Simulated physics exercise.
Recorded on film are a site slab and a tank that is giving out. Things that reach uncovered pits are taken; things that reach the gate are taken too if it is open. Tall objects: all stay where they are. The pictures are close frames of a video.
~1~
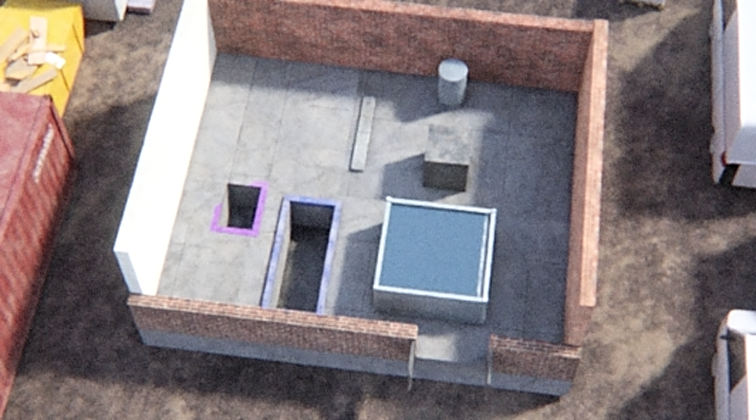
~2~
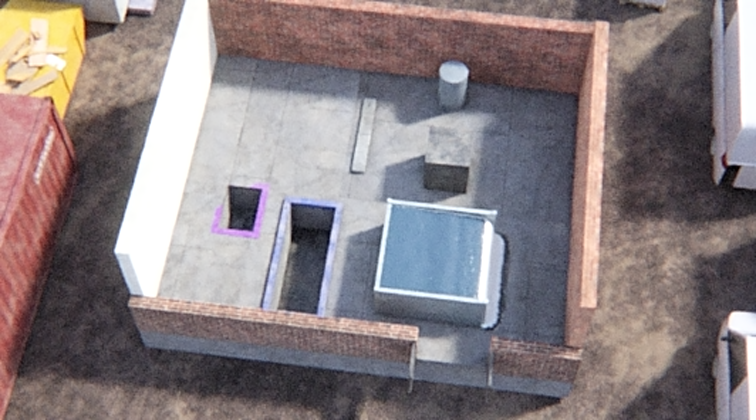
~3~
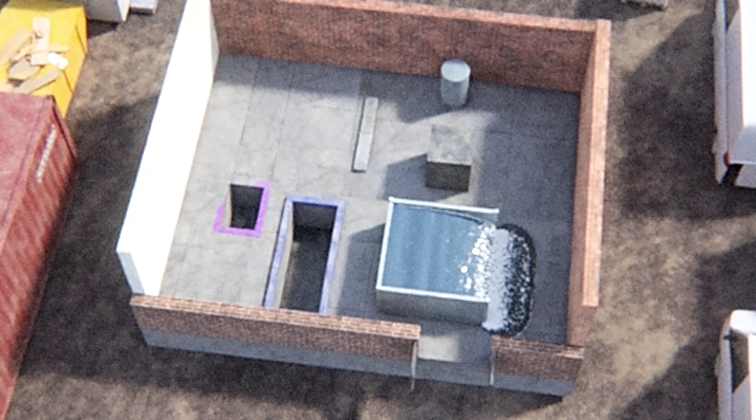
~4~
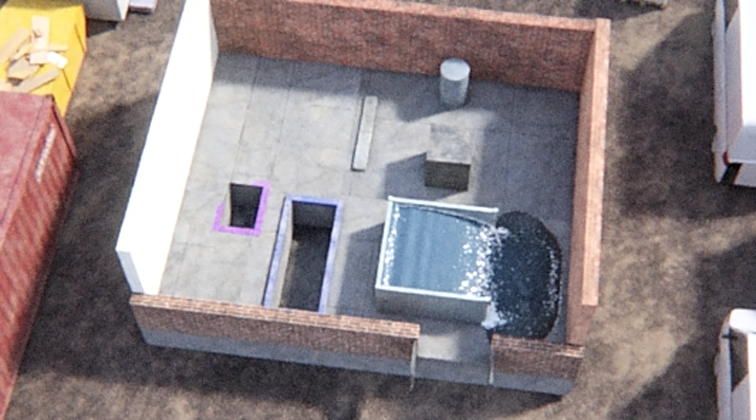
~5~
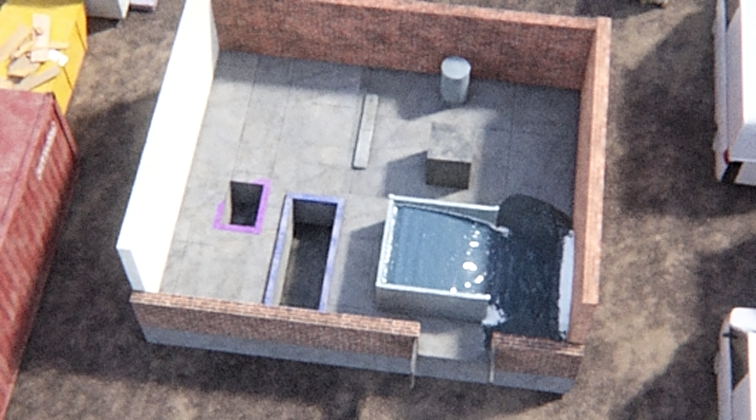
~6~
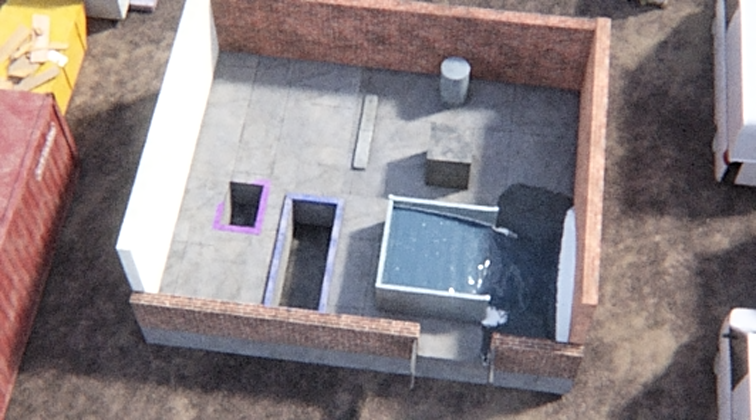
On a walled concrete slab seen from above, an open tank of still water stands near two uncovered pits, a block and an upright cylinder. The tank's right side gives way and water pours out, foaming onto the slab, then spreads as a dark pool to the right-hand brick wall and along it.
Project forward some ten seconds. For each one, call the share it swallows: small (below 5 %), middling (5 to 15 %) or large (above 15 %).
Calls: Gate - middling; purple pit - small; blue pit - small.
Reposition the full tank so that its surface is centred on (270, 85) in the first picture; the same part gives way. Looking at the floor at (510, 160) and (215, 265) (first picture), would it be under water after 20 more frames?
Submerged, spared.
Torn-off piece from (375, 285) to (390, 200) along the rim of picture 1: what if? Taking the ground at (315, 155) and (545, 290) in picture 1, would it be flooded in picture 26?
Point one waterlogged, point two not reached.
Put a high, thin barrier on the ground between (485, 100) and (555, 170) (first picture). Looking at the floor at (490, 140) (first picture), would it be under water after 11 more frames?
Submerged.
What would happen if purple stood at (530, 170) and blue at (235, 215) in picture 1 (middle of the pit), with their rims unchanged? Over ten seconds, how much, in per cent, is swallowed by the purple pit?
Roughly 35 per cent ends up in the purple pit.
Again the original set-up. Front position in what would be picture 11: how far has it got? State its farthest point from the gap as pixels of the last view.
I'd say at around (578, 124).
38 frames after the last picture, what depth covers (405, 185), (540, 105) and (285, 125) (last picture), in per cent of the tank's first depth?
About 4, 18, 2 %.
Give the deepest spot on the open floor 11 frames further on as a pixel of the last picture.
Deepest point: About (563, 361).
A moment on, water covers 15 % of the floor; the gate 0 %, the purple pit 0 %, the blue pit 0 %.
Next, water covers 30 % of the floor; the gate 1 %, the purple pit 0 %, the blue pit 0 %.
Then, water covers 45 % of the floor; the gate 4 %, the purple pit 0 %, the blue pit 2 %.
Later, water covers 80 % of the floor; the gate 8 %, the purple pit 0 %, the blue pit 2 %.
In the end, water covers 90 % of the floor; the gate 11 %, the purple pit 2 %, the blue pit 2 %.
